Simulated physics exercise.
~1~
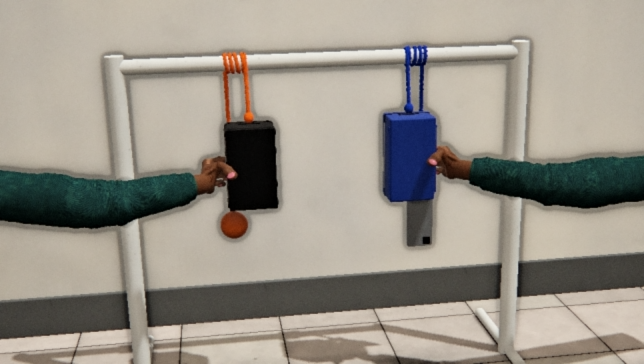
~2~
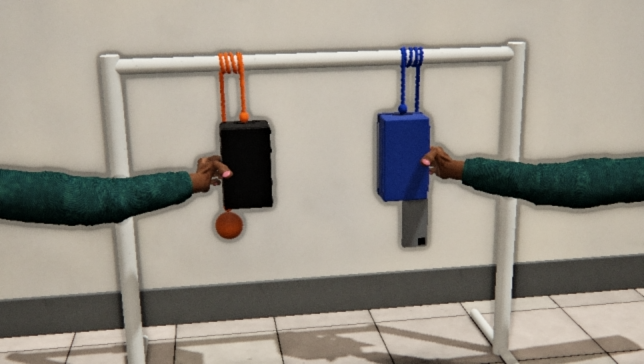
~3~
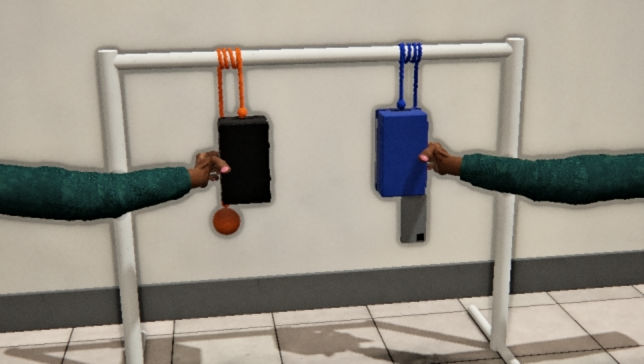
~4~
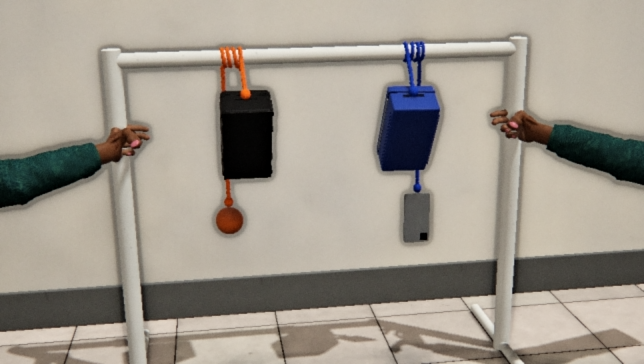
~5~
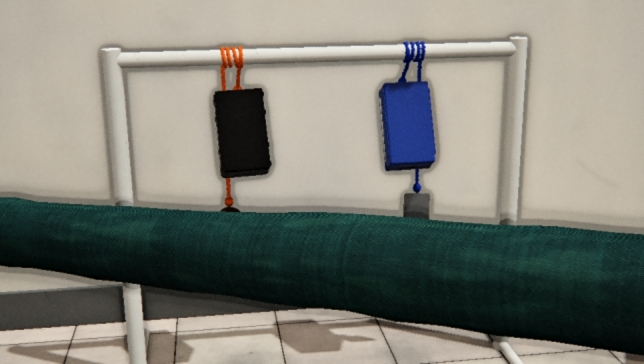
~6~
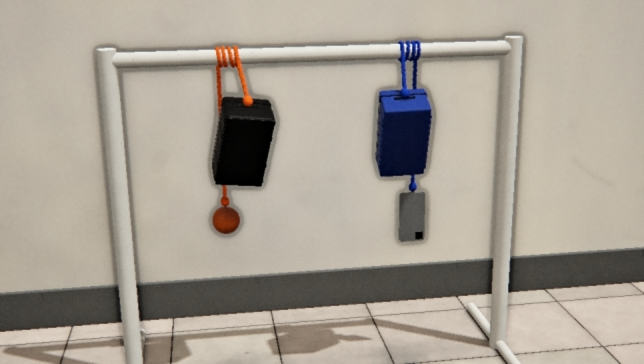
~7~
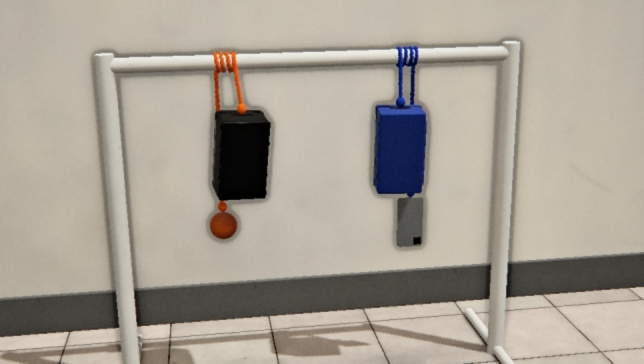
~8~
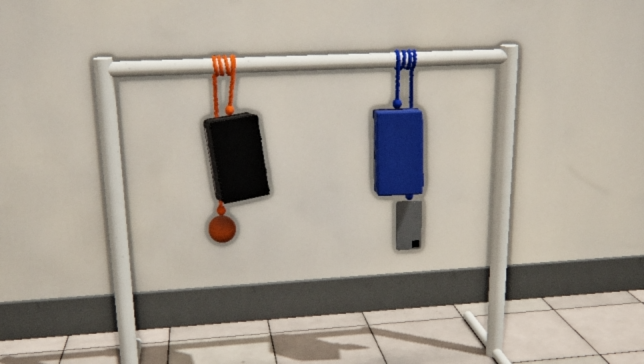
A black case and a blue case, hanging by orange and blue cords from a white rail, rose and tilted as two hands let go and drew away, then sank back and were still hanging there at the end.
